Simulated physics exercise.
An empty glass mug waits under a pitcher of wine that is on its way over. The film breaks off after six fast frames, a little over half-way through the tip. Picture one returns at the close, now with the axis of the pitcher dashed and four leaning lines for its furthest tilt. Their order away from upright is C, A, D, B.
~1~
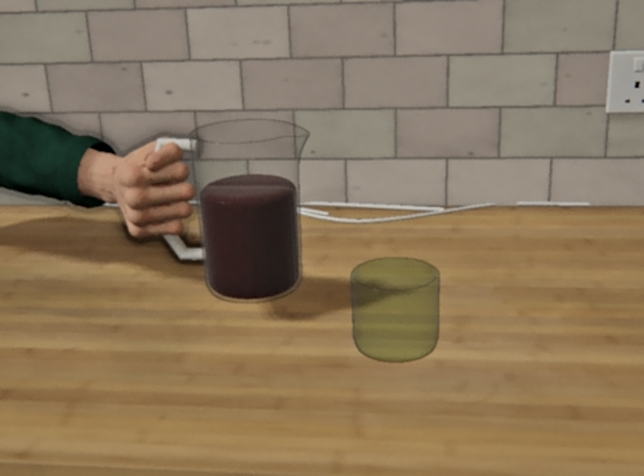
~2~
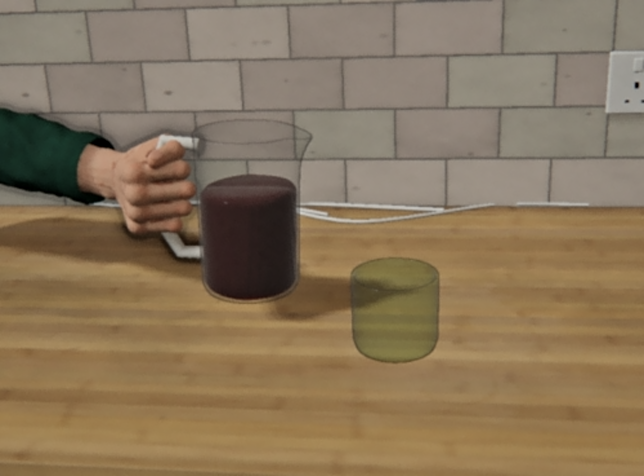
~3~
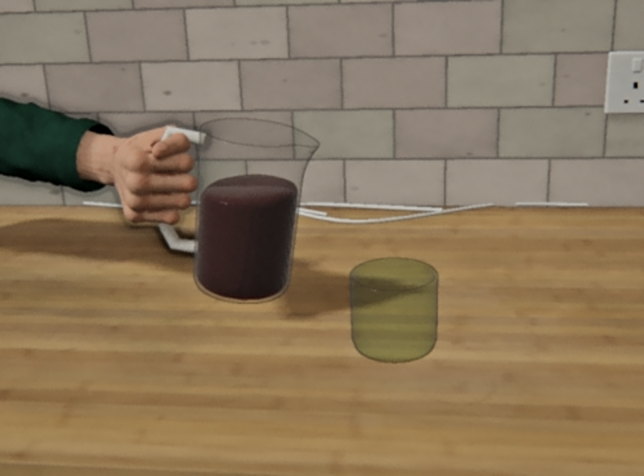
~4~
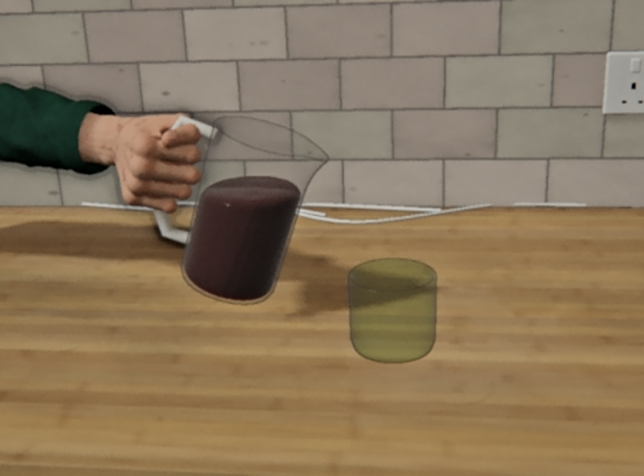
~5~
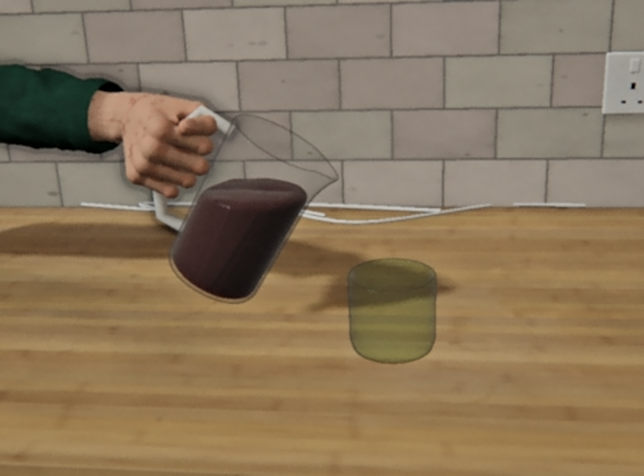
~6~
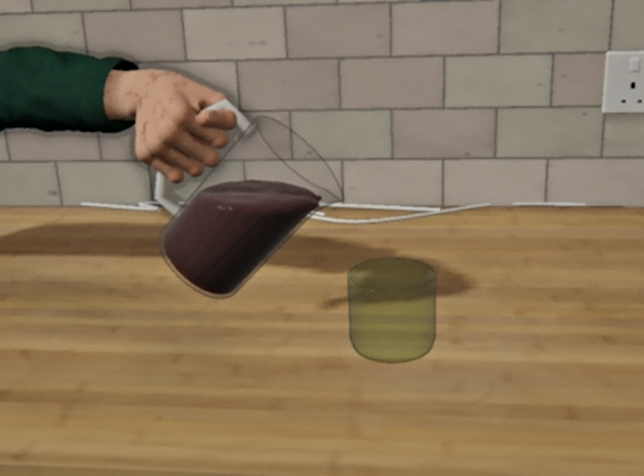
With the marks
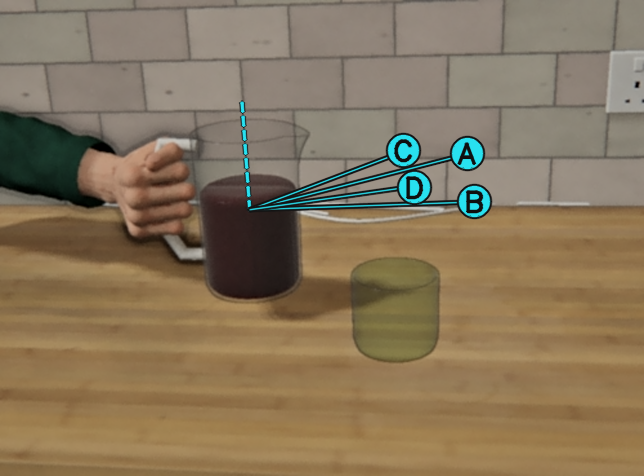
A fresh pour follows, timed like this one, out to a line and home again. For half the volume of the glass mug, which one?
C works best here.
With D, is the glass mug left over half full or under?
Over half.
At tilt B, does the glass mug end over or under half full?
Over.
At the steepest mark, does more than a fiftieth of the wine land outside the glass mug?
Yes, it does.
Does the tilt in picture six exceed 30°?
Yes, it does.
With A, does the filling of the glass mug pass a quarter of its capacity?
Yes.
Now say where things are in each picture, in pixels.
Upright, lip at (307, 134); rim of the glass mug round (395, 273); nothing has left yet.
Tipped about 2°, lip at (310, 136); nothing has left yet.
Tipped about 9°, lip at (317, 144); nothing has left yet.
Tipped about 18°, lip at (327, 158); nothing has left yet.
Tipped about 31°, lip at (336, 177); nothing has left yet.
Tipped about 43°, lip at (342, 197); nothing has left yet.
On the marked copy, A at (451, 158); B at (457, 202); C at (388, 157); D at (397, 188).
For tilt A, the glass mug ends with about 73 % of what it can hold.
For tilt B, the glass mug is filled to the brim; 13 % of the wine is spilt.
For tilt C, the glass mug ends with about 47 % of what it can hold.
For tilt D, the glass mug ends with about 93 % of what it can hold; 3 % of the wine is spilt.
